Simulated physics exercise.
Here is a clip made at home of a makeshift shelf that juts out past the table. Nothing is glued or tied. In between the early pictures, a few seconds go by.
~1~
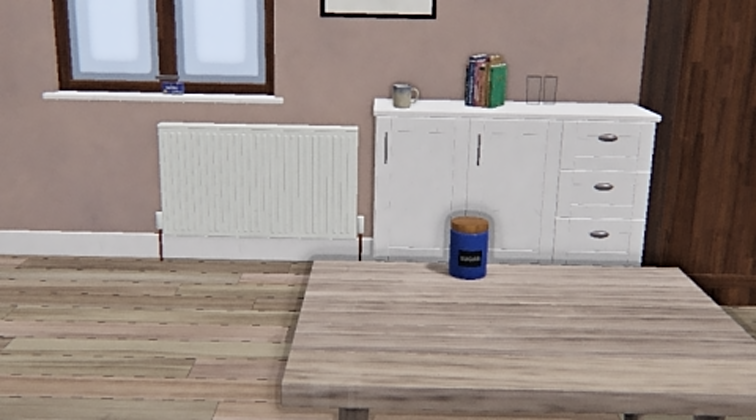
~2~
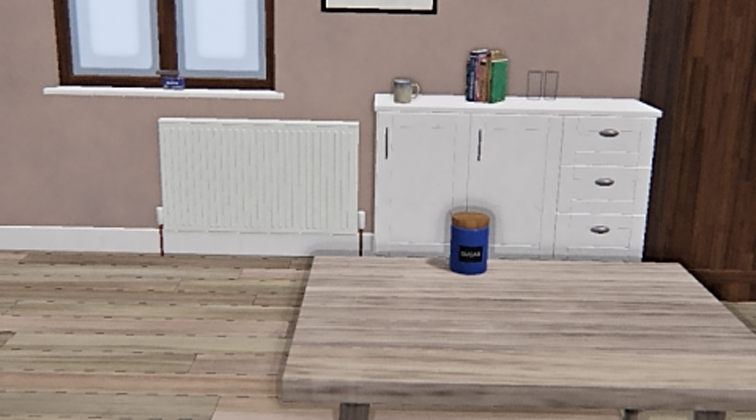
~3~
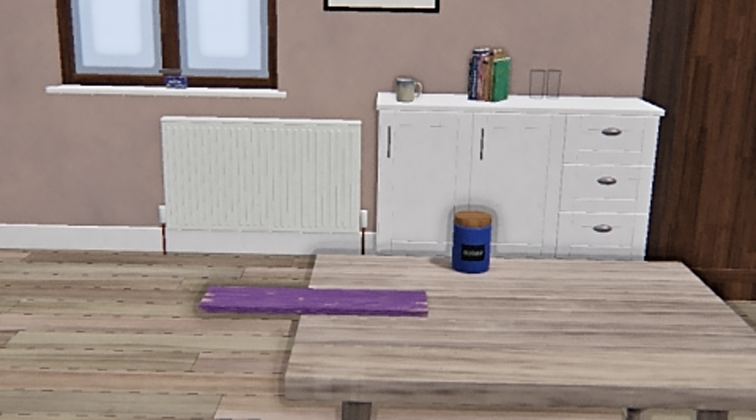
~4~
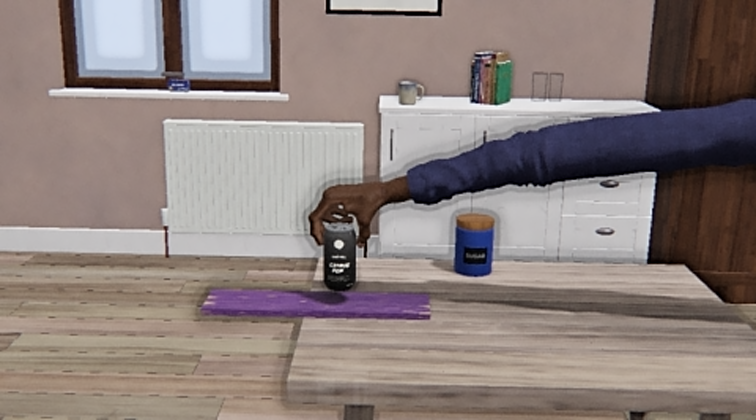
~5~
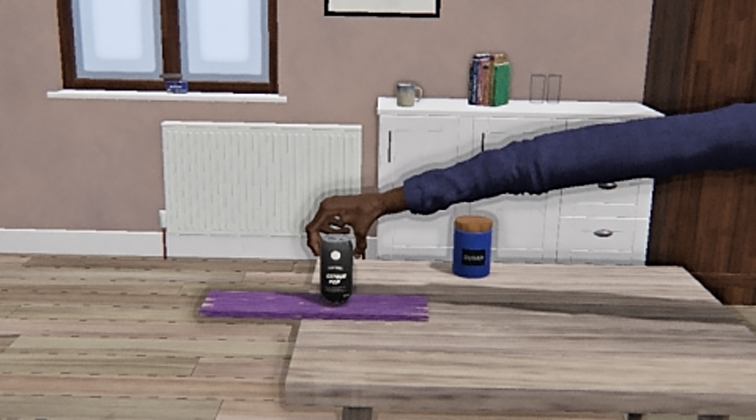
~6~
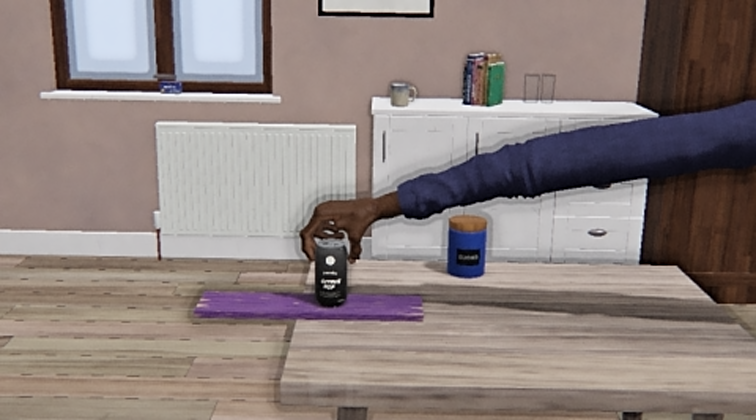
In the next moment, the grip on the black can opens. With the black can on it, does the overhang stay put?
Yes.
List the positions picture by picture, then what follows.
In the first picture, the last thing is not in view yet.
In the second picture, the last thing is not in view yet.
In the third picture, the last thing is not in view yet; purple plank (316, 301).
The fourth picture shows still above its spot; black can (340, 258); purple plank (318, 304).
The fifth picture shows still above its spot; black can (336, 268); purple plank (316, 306).
The sixth picture shows in place under the hand; black can (331, 273); purple plank (311, 306).
Then, 0.50 s later than the last frame, all is still.
Then, 1.30 s later than the last frame, black can resting near (331, 274).
When it is over, all 3 as before. End places, in pixels of the last picture, black can near (331, 274). The plank stays on the table.
